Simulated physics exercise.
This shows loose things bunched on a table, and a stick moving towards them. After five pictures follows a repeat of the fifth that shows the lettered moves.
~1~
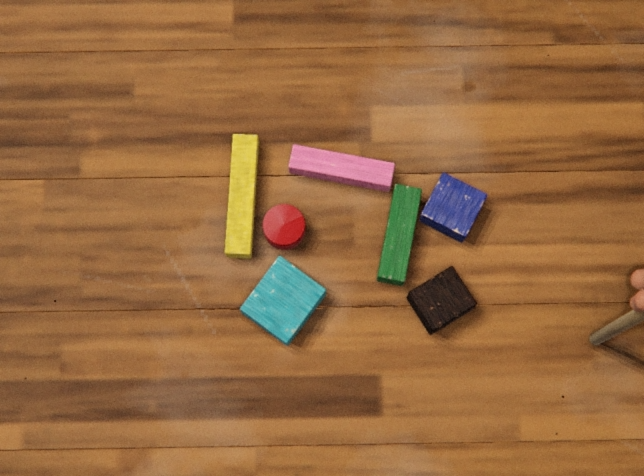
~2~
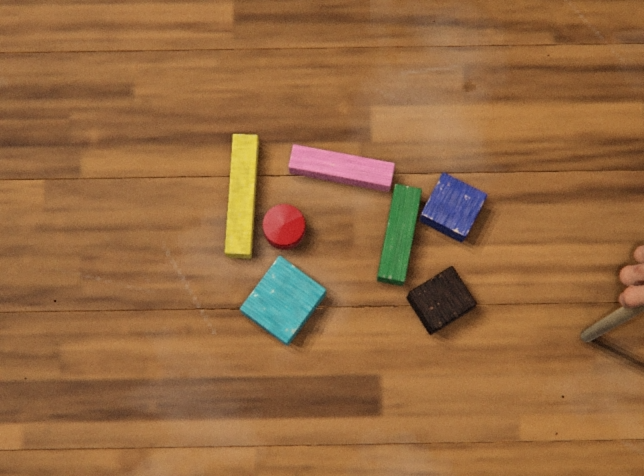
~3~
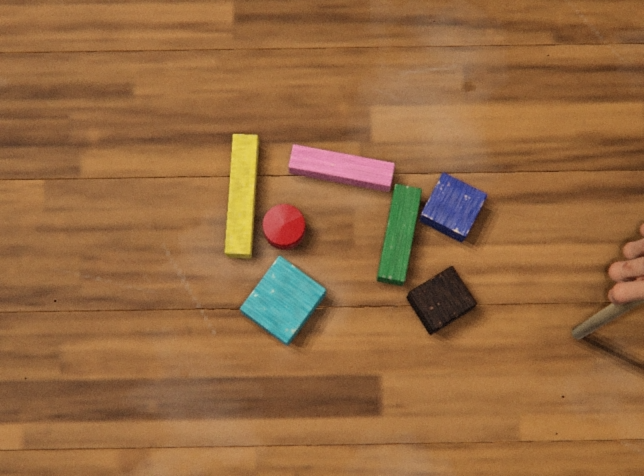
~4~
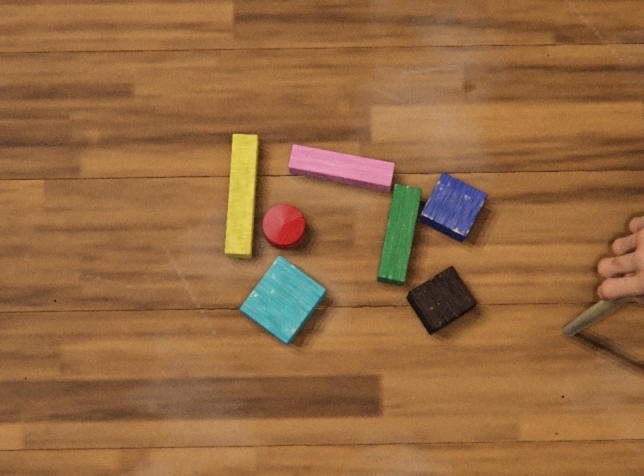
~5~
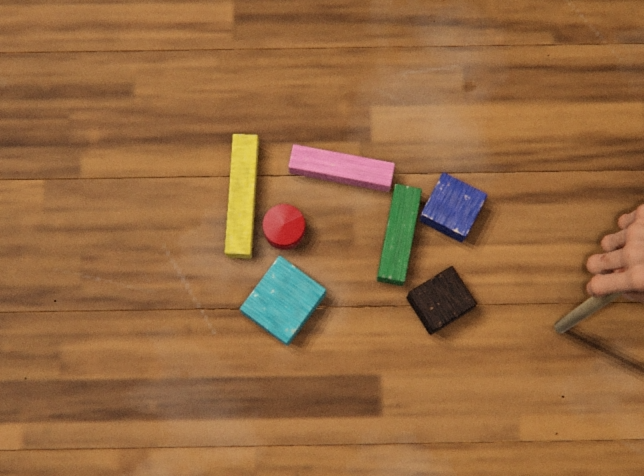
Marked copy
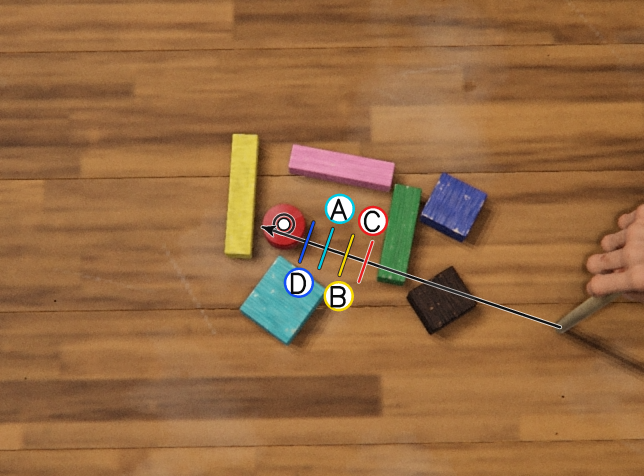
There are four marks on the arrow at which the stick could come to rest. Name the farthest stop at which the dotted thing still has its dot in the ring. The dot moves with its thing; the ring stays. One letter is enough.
Mark D.
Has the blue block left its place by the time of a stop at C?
By then, no.
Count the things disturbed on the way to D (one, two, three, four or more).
It has moved two.
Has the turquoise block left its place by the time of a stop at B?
No.
On the marked copy, A at (326, 249); B at (346, 255); C at (366, 262); D at (307, 242); the arrow from (560, 327) to (262, 227); the white dot at (284, 224).
Taking D. A third of the way, foot of the stick (468, 296); black block (437, 301).
Two thirds of the way, foot of the stick (378, 266); black block (406, 309); green bar (383, 227).
When it is over, foot of the stick (307, 242); green bar (369, 215); black block (406, 309); the dot is still in its ring.
As for the rest, A keeps the dot in but is short; B keeps the dot in but is short; C keeps the dot in but is short.
